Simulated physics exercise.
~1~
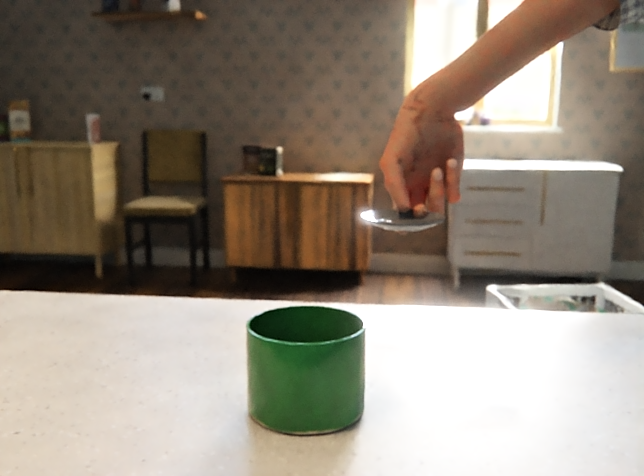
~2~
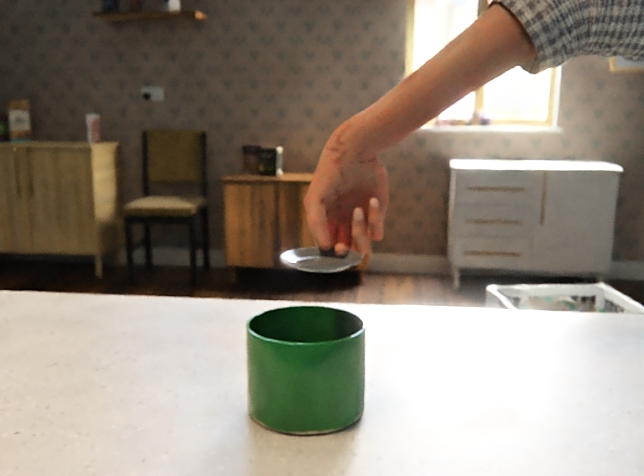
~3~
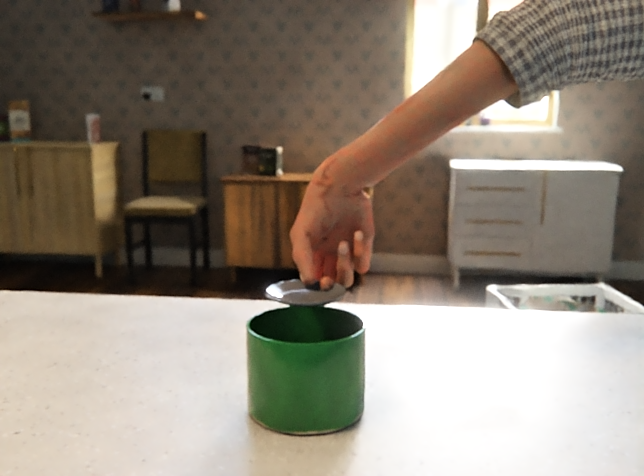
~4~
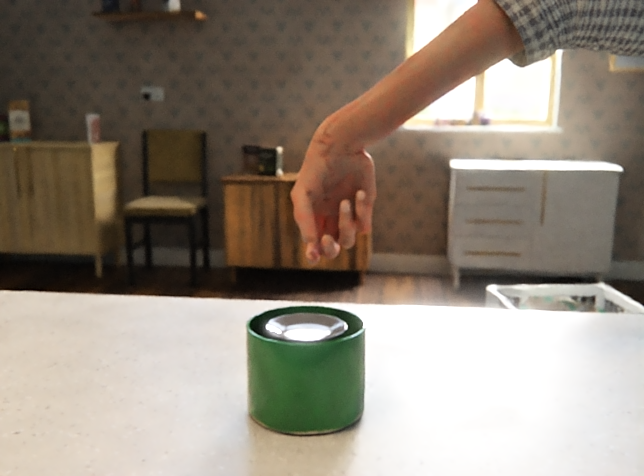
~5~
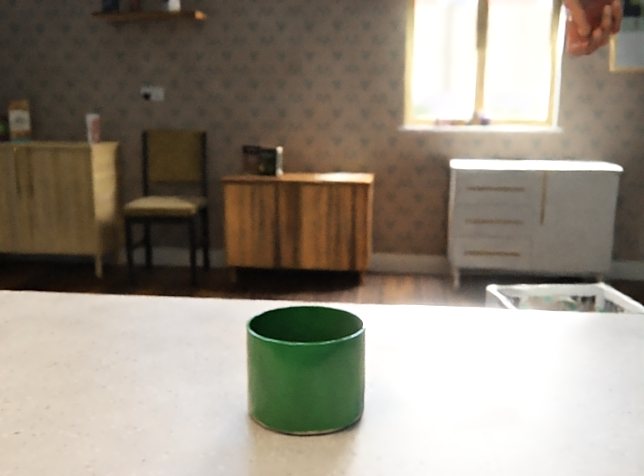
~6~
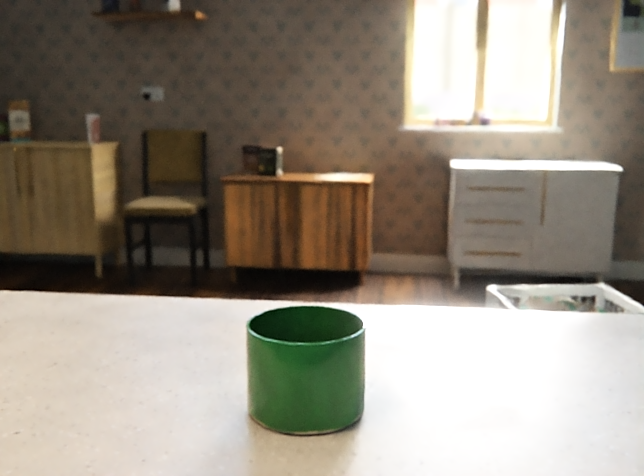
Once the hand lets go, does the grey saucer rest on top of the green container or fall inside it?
The grey saucer falls inside. It slips past the rim and drops out of sight into the green container.
The video shows a hand bringing a grey saucer leftward and down over an open green container on a white table, then letting go and drawing back as the saucer drops inside, leaving the container standing with the saucer out of sight.
